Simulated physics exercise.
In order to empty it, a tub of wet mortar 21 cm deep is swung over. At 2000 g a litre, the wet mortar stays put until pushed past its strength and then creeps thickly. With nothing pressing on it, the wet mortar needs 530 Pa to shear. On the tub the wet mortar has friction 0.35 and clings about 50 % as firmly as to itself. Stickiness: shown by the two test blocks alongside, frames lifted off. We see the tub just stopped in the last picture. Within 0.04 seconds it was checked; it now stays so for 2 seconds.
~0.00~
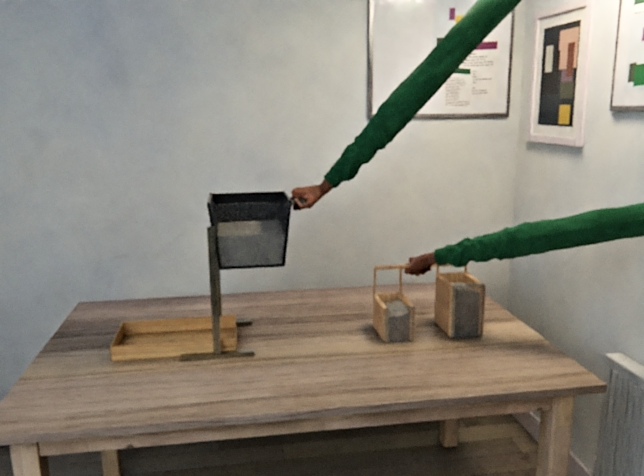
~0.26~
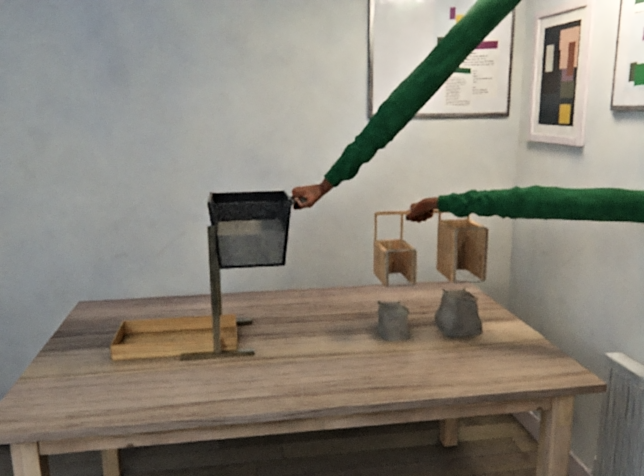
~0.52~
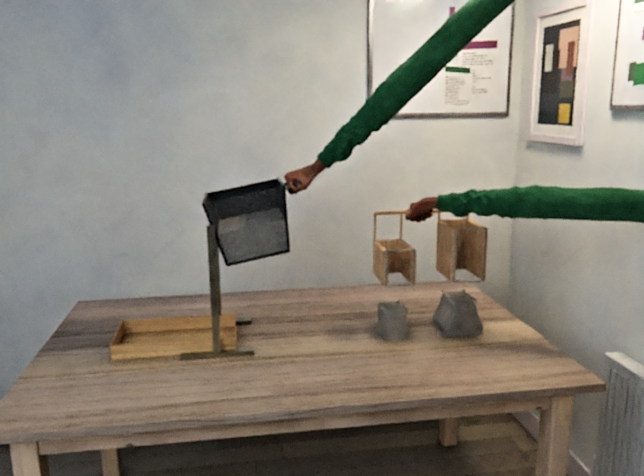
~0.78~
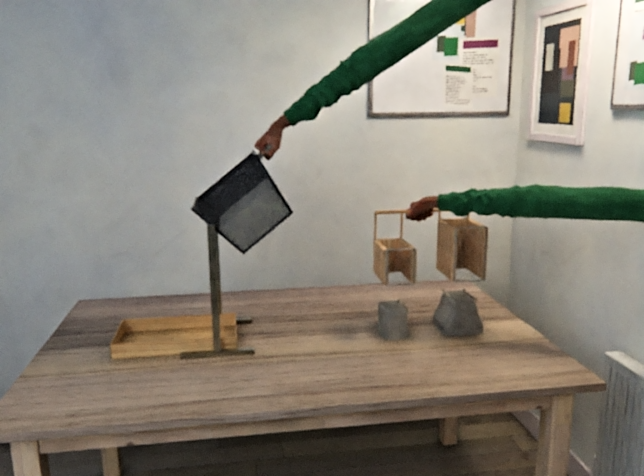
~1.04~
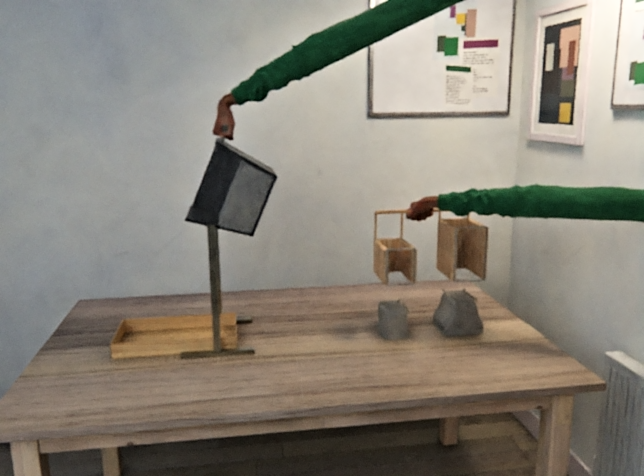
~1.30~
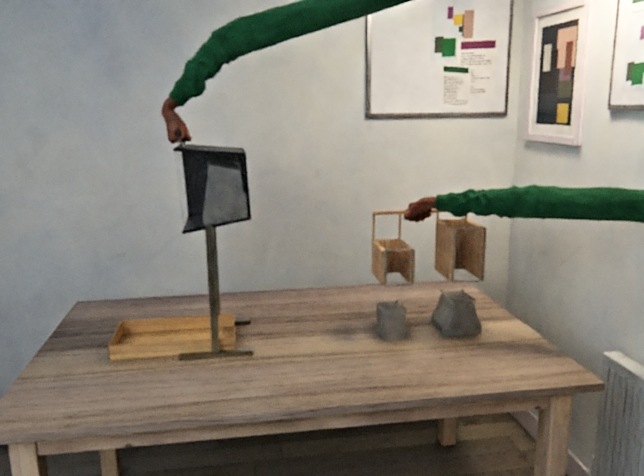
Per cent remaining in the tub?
Roughly 66 %.
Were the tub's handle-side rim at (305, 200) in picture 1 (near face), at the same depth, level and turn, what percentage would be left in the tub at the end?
I'd put it at close to 45 per cent.
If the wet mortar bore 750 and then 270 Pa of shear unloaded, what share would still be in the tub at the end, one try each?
You'd see 60 percent the first time and 50 percent the second.
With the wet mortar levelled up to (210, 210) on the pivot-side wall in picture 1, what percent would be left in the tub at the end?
Around 35 per cent.
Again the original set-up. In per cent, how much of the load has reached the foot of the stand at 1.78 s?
Near 0 per cent has got down by that time.
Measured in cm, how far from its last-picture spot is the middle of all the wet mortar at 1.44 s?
4 cm.
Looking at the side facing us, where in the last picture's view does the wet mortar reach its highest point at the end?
About (225, 198).
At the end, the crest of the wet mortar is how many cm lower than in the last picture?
Some 10 cm.
After 1.44 s, the tub is at 92 degrees and holds 100 %.
After 1.61 s, the tub is at 92 degrees and holds 90 %.
After 1.78 s, the tub is at 92 degrees and holds 72 %.
After 1.95 s, the tub is at 92 degrees and holds 66 %.
After 3.30 s, the tub is at 92 degrees and holds 66 %.
